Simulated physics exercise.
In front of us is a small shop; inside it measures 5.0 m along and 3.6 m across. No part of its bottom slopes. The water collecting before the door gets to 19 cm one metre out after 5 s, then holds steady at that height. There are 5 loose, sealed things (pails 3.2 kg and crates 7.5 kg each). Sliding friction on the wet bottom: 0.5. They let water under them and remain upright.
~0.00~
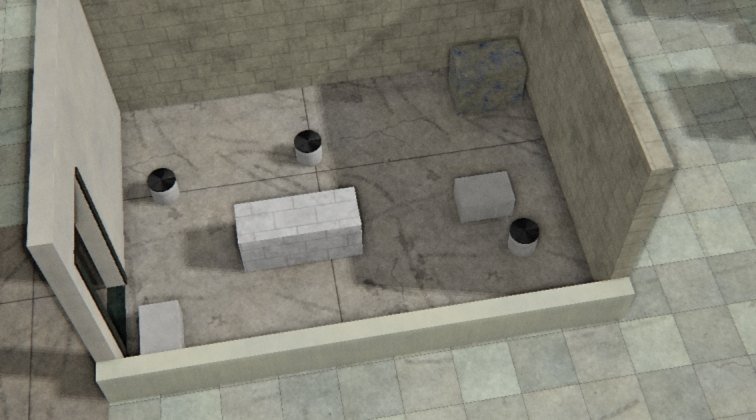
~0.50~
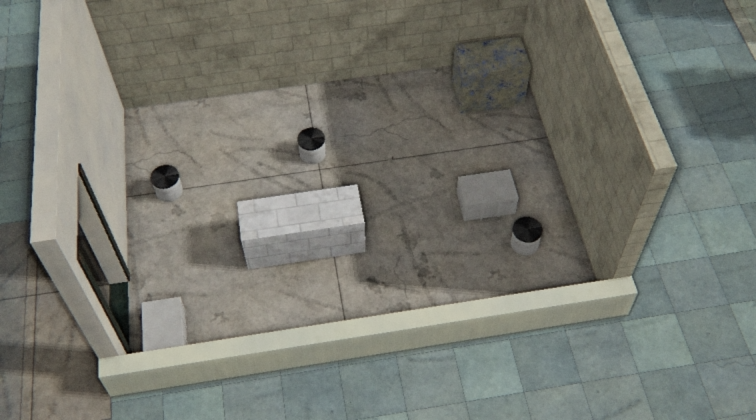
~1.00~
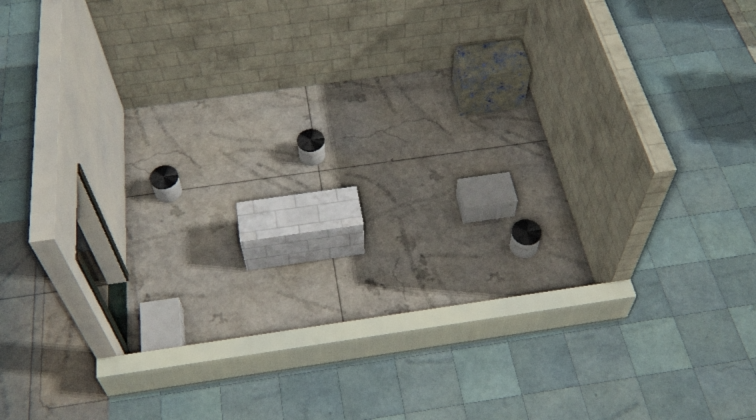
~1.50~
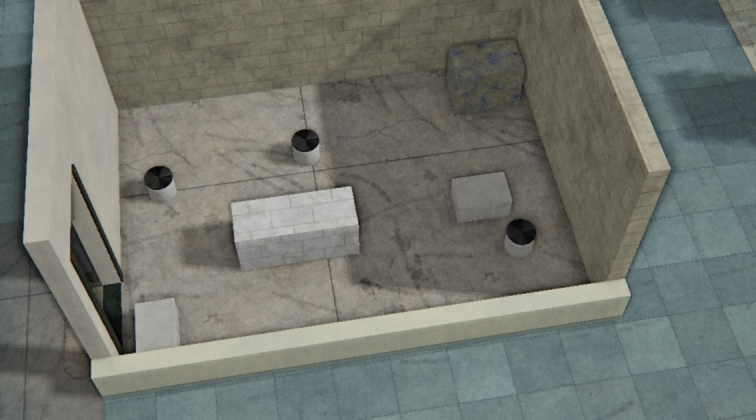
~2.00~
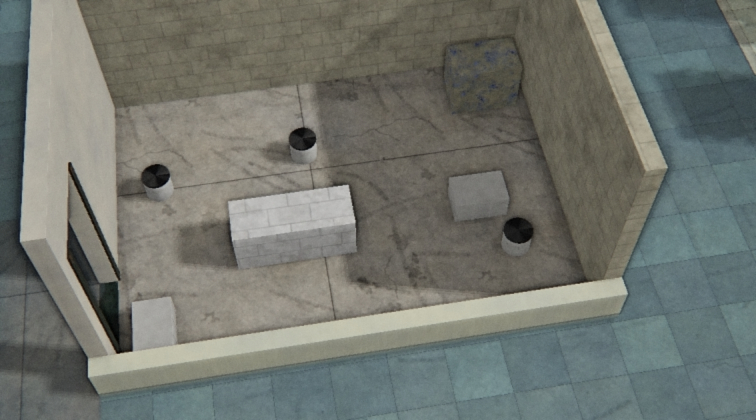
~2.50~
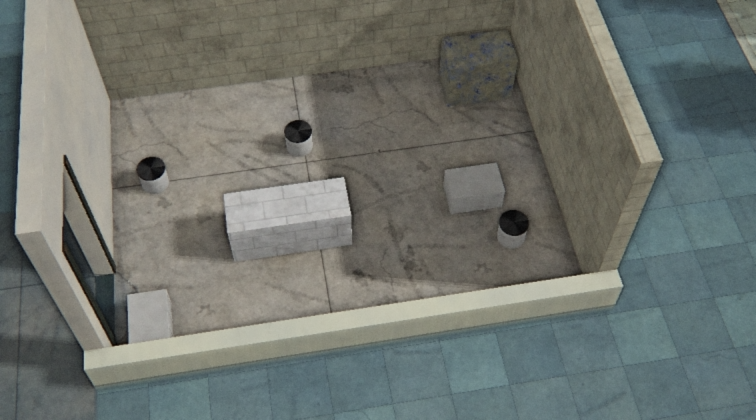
The video shows a small roofless shop from above, with white pails with dark tops, pale crates and a brick-patterned block on its stained floor. The view shifts slightly while the objects inside stay in place.
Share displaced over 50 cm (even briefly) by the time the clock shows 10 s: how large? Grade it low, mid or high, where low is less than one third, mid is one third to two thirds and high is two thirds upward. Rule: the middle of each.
Grade: Mid.
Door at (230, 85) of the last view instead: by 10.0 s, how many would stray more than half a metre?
The count would be 3.
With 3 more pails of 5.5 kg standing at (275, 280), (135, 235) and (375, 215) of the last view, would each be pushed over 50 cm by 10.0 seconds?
Note: Item 1 above threshold; item 2 below threshold; item 3 below threshold.
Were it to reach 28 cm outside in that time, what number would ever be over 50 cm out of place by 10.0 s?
You'd get 3 in that case.
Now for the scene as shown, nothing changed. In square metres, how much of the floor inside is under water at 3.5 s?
Flooded: Near 1.5 m2.
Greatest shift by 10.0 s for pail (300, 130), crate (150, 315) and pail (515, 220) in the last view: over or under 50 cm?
Result, in order: Stayed within / exceeded / exceeded.
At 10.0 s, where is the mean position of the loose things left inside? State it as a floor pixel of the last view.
Near (394, 174).
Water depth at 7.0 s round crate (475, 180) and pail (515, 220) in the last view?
Depths: Near 2 cm, then near 3 cm.
After 3.5 s 0 of 5 are over 50 cm from their spots; 0 afloat.
After 4.5 s 1 of 5 are over 50 cm from their spots; 0 afloat.
After 7.0 s 1 of 5 are over 50 cm from their spots; 1 afloat.
After 10.0 s 2 of 5 are over 50 cm from their spots, and 2 have been at some point; 2 afloat.
